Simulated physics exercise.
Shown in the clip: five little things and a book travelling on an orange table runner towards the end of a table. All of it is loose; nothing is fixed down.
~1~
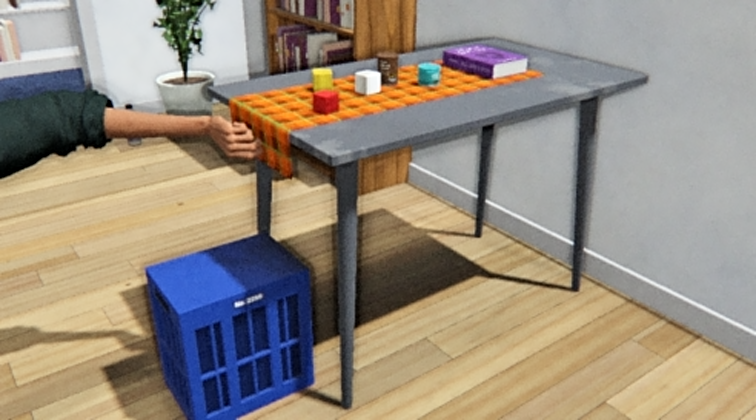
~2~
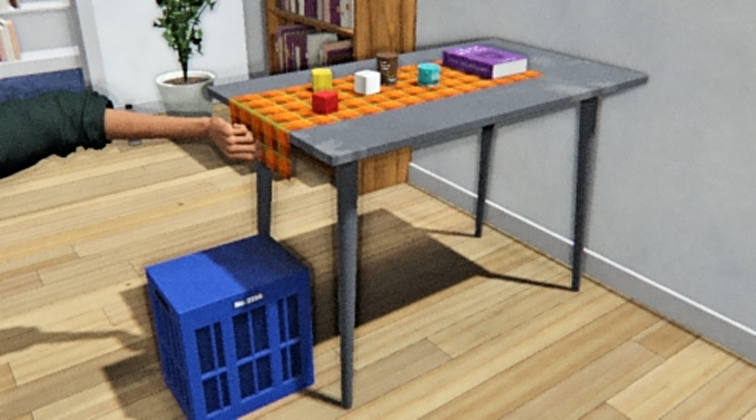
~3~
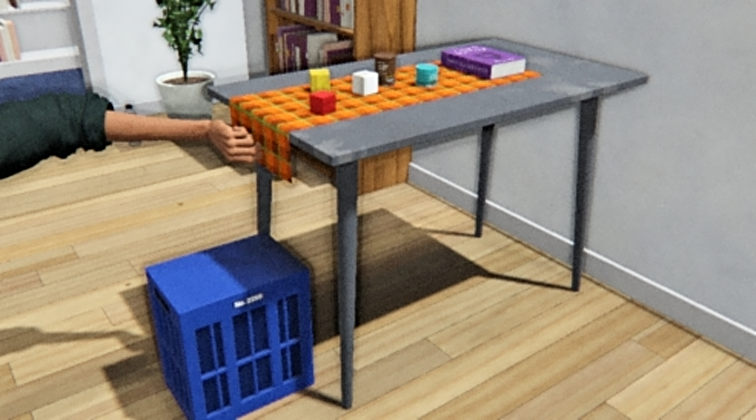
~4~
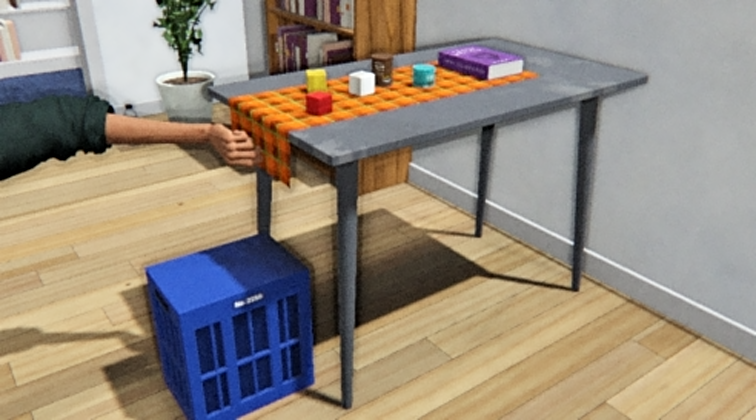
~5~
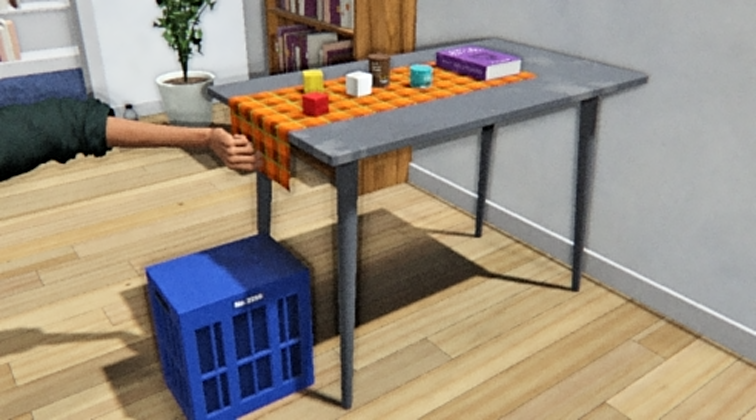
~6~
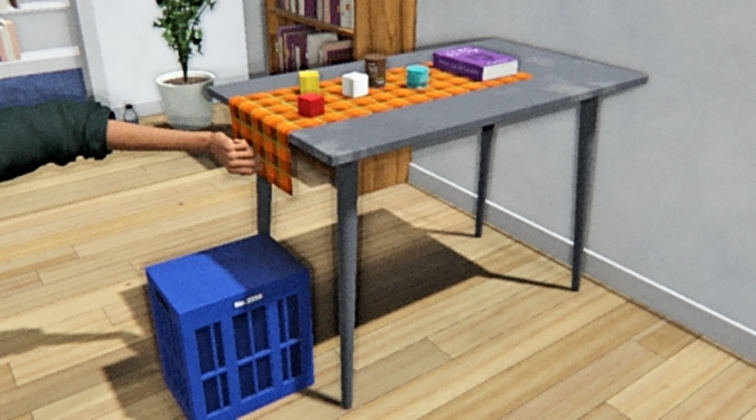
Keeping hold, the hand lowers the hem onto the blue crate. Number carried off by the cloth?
Going over the edge will be two of them.
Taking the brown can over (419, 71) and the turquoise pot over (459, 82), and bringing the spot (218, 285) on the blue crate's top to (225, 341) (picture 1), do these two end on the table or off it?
Looks like the brown can hangs in there, and the turquoise pot hangs in there.
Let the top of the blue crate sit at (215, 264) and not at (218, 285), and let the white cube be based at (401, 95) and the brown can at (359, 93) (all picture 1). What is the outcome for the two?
As for the white cube, it stays in place; as for the brown can, it stays in place.
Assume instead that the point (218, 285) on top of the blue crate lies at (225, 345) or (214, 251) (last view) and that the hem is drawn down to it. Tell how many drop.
Respectively 4 and 1.
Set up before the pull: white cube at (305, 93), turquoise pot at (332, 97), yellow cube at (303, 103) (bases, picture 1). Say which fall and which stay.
The white cube would end up off, the turquoise pot would end up off, the yellow cube would end up off.
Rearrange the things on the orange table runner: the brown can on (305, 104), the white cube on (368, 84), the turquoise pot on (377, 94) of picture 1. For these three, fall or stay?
Briefly: Brown can drops; white cube stays; turquoise pot stays.
Soon after, hem near (263, 222); red cube gone.
Then, hem on the crate; red cube and yellow cube gone.
At rest, hem on the crate; red cube and yellow cube gone. It carries off two.
